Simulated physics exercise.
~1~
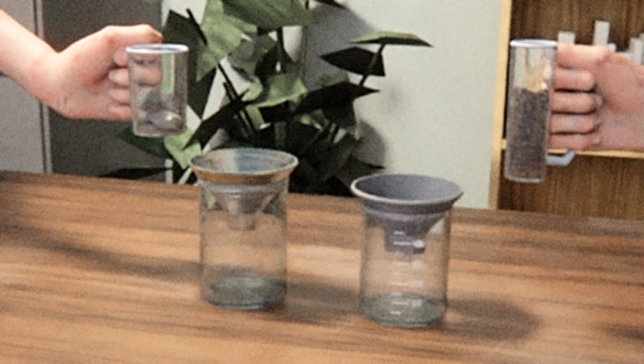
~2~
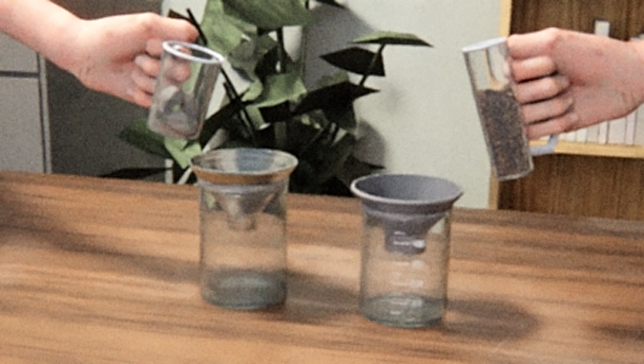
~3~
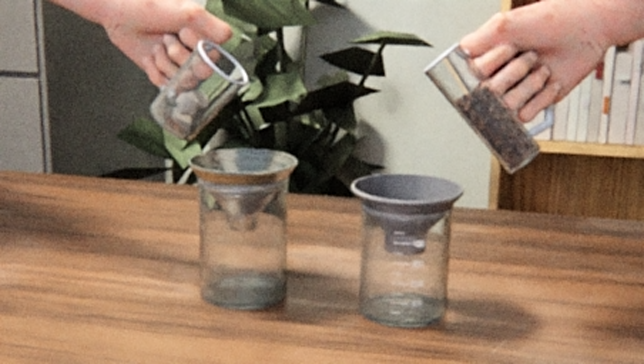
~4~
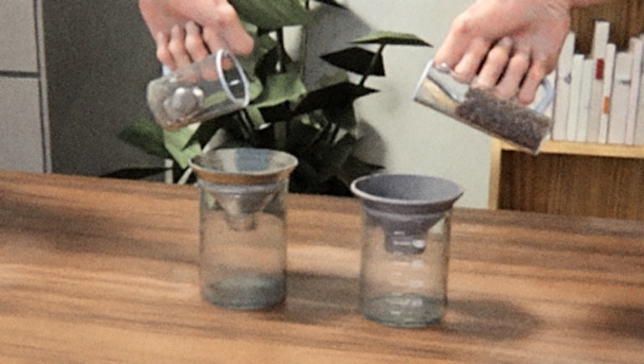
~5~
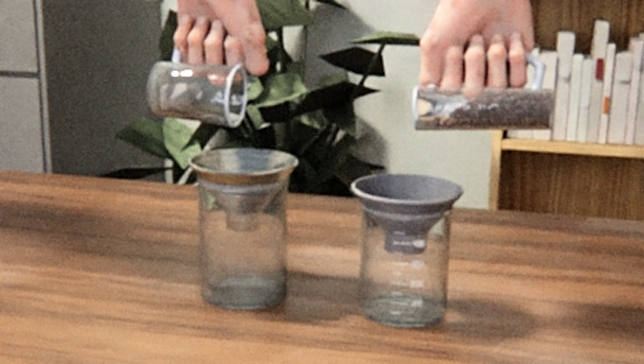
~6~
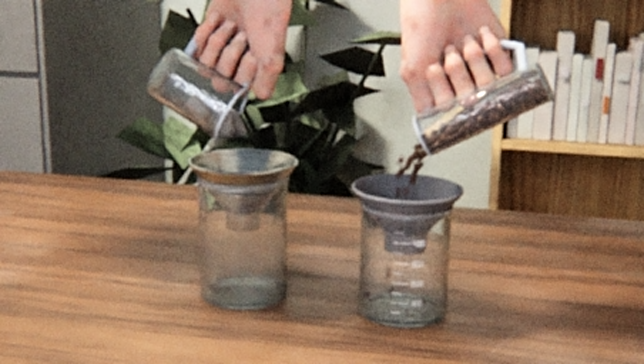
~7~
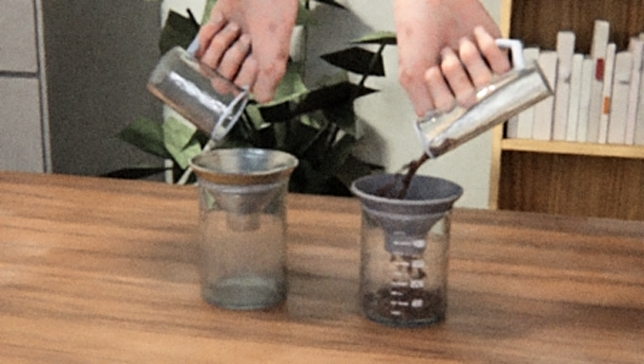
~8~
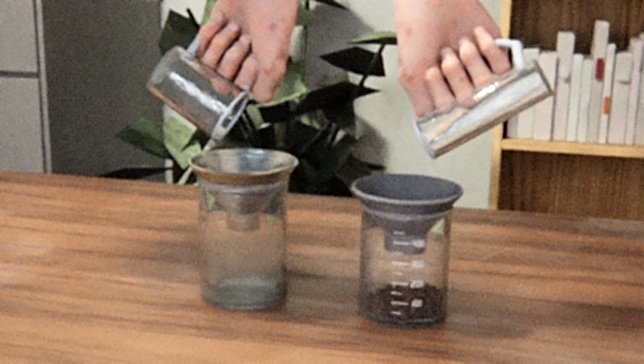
We see two hands tip clear cups over funnels set in glass jars on a wooden table; dark bits stream through the right funnel and settle in its jar, while the left cup's contents end up stuck in the funnel, leaving its jar empty.
